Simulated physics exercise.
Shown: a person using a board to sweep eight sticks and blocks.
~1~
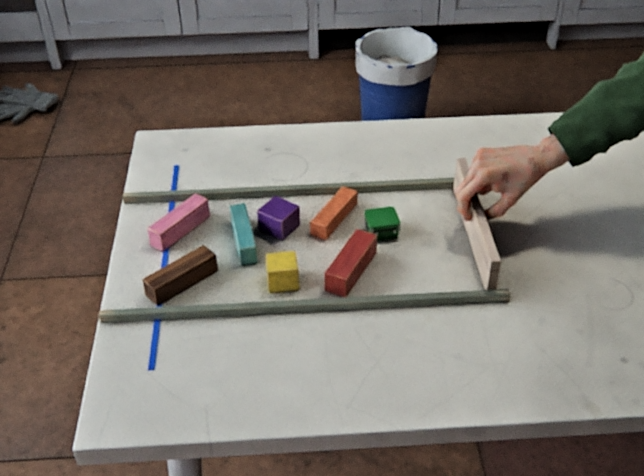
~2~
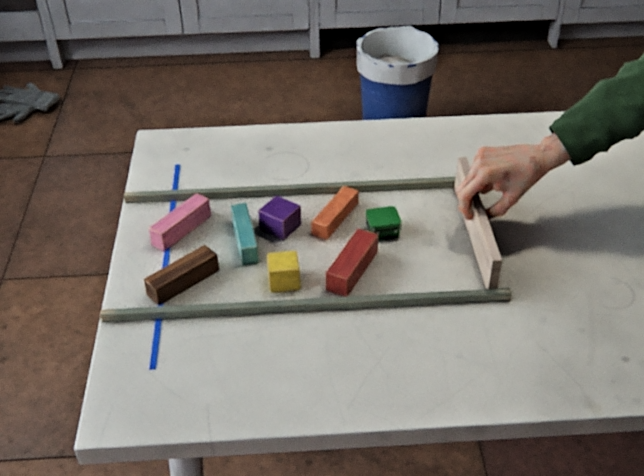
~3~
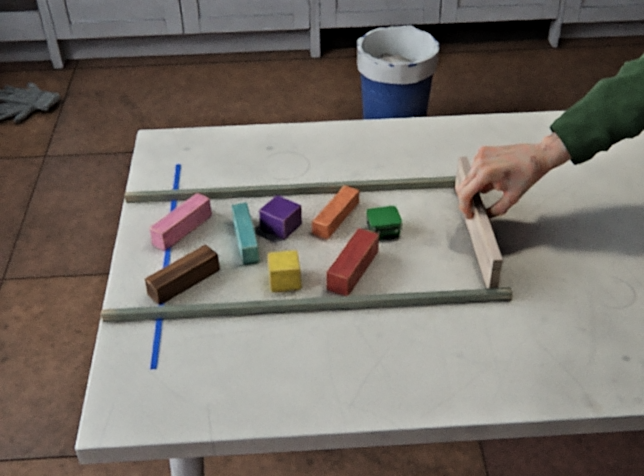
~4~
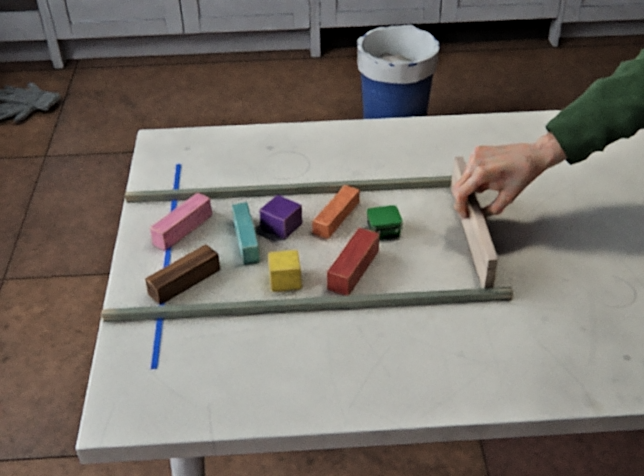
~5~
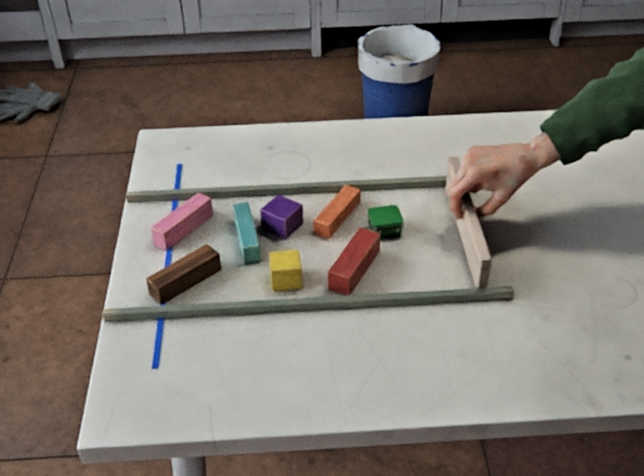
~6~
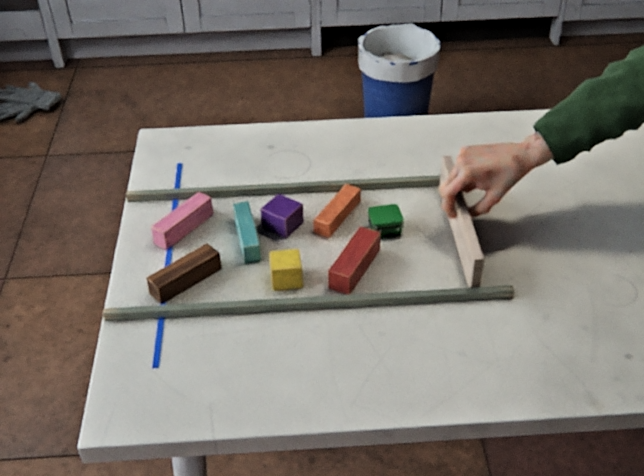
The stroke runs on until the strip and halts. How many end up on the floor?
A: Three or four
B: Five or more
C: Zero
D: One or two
D.
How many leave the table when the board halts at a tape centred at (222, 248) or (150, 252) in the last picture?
In that order 0 and 5.
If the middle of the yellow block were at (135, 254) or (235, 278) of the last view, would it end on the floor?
Goes off the edge; stays put.
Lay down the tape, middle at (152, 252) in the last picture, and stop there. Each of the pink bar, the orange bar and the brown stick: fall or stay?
The pink bar topples off; the orange bar stays put; and the brown stick topples off.
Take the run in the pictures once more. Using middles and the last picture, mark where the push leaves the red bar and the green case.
Same order as the question: First (153, 273), second (154, 236).
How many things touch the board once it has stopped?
3 of them.
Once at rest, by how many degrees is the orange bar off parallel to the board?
It measures close to 35 degrees.
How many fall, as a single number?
All told, 2.
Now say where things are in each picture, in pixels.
The first picture shows pink bar (180, 222); brown stick (181, 275); turquoise bar (243, 234); board (475, 222); tape (166, 253).
The second picture shows brown stick (182, 274); board (476, 221).
The third picture shows turquoise bar (245, 232); green case (384, 223).
The fourth picture shows pink bar (182, 221); orange bar (337, 211).
The fifth picture shows brown stick (185, 273); yellow block (286, 270).
The sixth picture shows pink bar (183, 220); brown stick (185, 273); turquoise bar (247, 231); board (460, 219); tape (169, 251).
Soon after, none off yet; pink bar at rest near (183, 220); brown stick at rest near (185, 273); turquoise bar at rest near (247, 231).
Then, none off yet; pink bar at rest near (183, 220); brown stick at rest near (185, 273); turquoise bar moved a little near (233, 233).
Further on, none off yet; pink bar moved about its own width near (125, 229); brown stick moved about its own width near (136, 279); turquoise bar moved about its own width near (162, 241).
At rest, the number that fall off is one or two; fallen, brown stick and pink bar.
